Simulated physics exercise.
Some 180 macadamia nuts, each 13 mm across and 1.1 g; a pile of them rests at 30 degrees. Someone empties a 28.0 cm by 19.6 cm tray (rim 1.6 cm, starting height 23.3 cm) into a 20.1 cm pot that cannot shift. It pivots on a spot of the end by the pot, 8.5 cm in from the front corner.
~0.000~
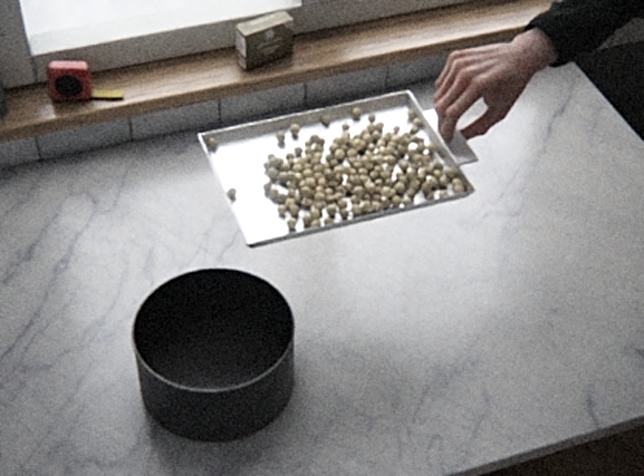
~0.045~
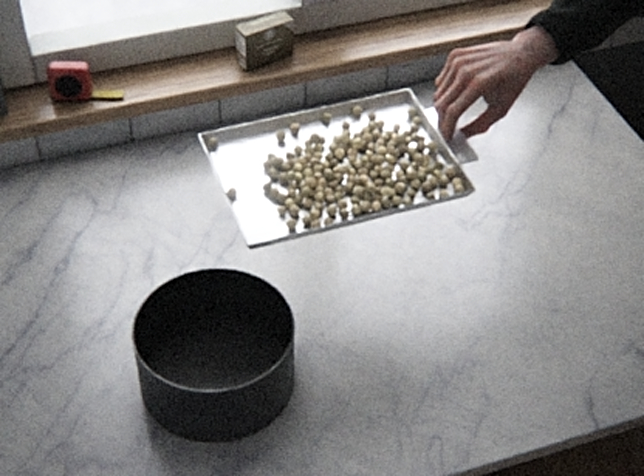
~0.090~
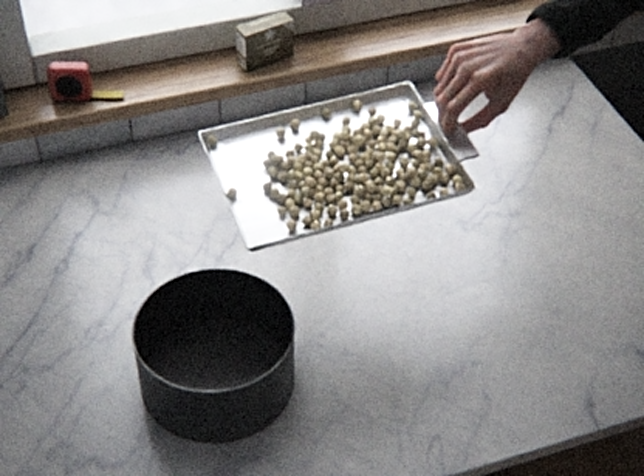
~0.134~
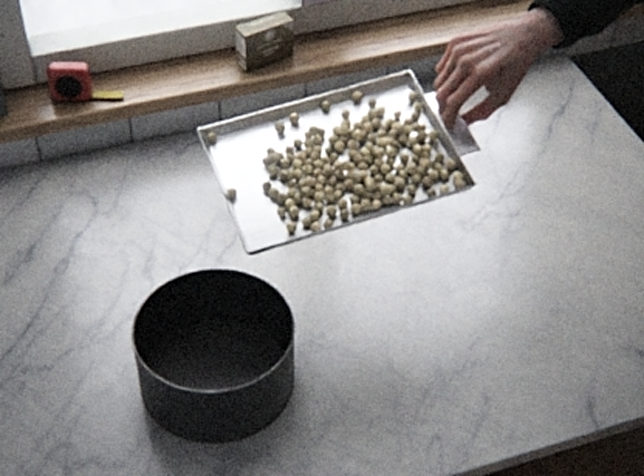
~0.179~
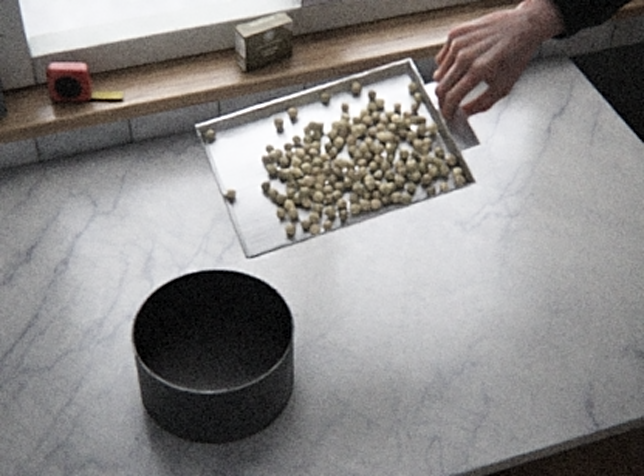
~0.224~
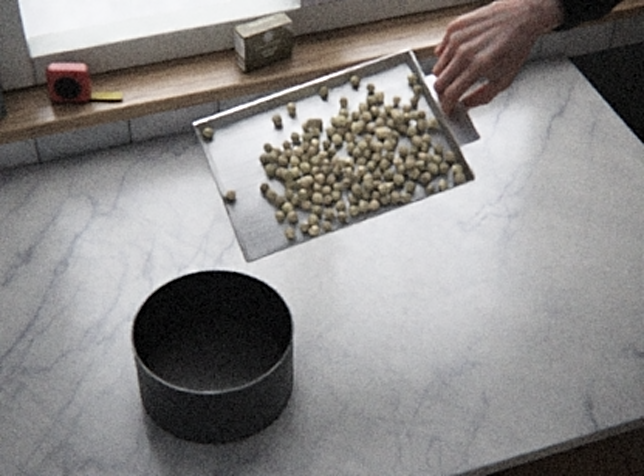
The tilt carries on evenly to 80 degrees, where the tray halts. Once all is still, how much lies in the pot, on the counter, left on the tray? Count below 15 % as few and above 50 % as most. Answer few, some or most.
Pot most, counter some, tray few.
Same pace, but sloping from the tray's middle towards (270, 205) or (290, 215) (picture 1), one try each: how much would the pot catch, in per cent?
About 85 and 100 per cent.
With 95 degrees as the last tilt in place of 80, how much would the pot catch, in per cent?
It would be near 75 per cent.
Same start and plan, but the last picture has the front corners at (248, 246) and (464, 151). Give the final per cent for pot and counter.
Pot 85, counter 15.
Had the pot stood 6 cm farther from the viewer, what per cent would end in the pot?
In that case some 45 per cent.
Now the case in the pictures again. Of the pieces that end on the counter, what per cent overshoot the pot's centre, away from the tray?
Roughly 10 per cent.
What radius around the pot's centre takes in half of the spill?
About 20 cm.
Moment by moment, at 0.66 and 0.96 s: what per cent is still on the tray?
About 65, 0.
After 0.49 s, tilt 50 degrees; the tray holds 100 %, the pot 0 %.
Then, at 0.66 s, tilt 70 degrees; the tray holds 65 %, the pot 10 %.
After 0.96 s, tilt 80 degrees; the tray holds 0 %, the pot 70 %.
At rest (1.9 s), pot 75 %, counter 25 %, tray 0 %.
